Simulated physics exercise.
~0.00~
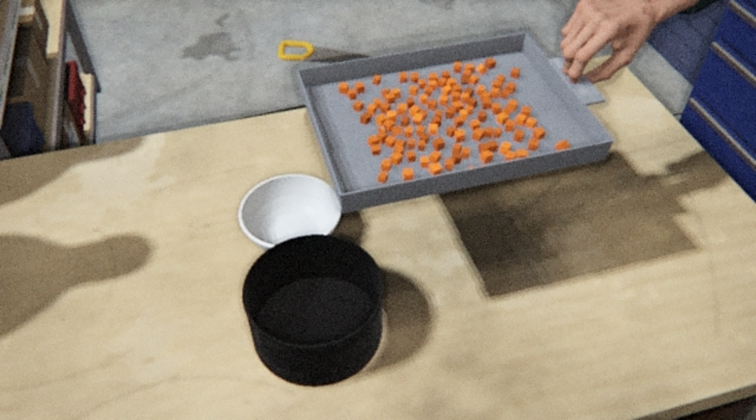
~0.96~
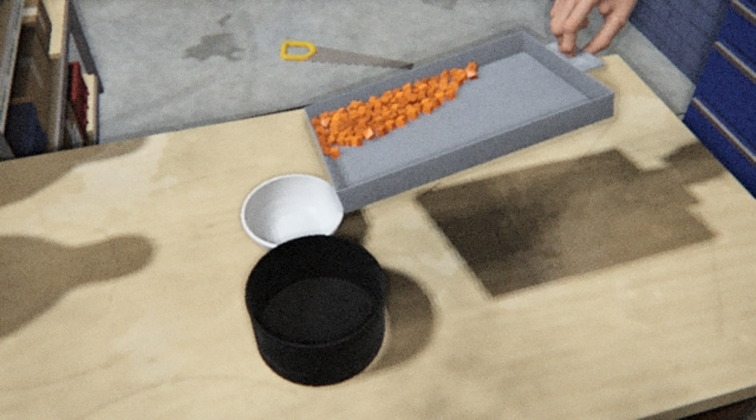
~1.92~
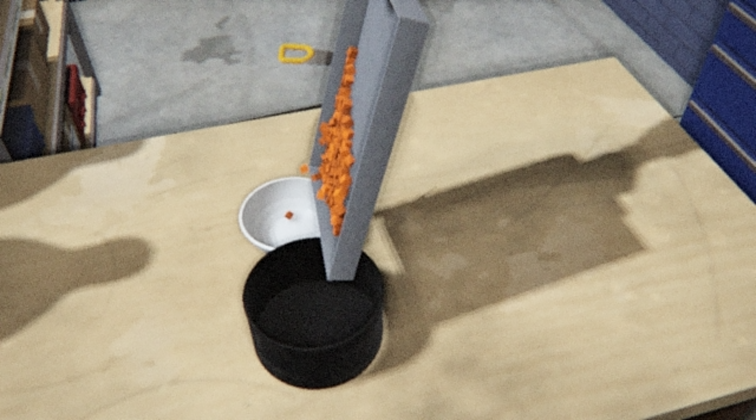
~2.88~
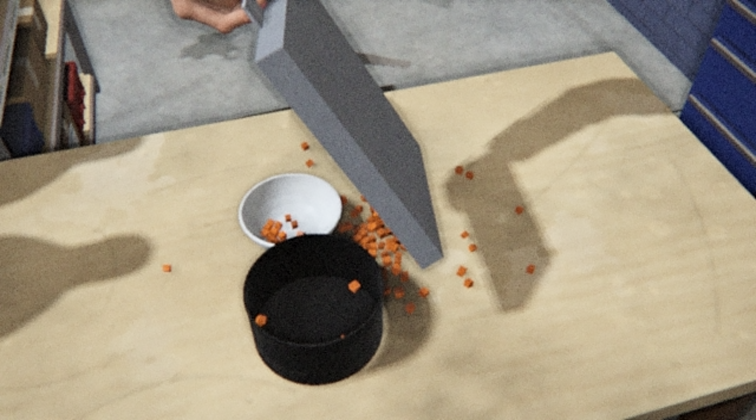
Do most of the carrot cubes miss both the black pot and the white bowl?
Yes, most of the cubes miss both and end up outside them, many in a cluster on the bench beside the pot. Only a small share lands in the bowl, and very few go to the pot.
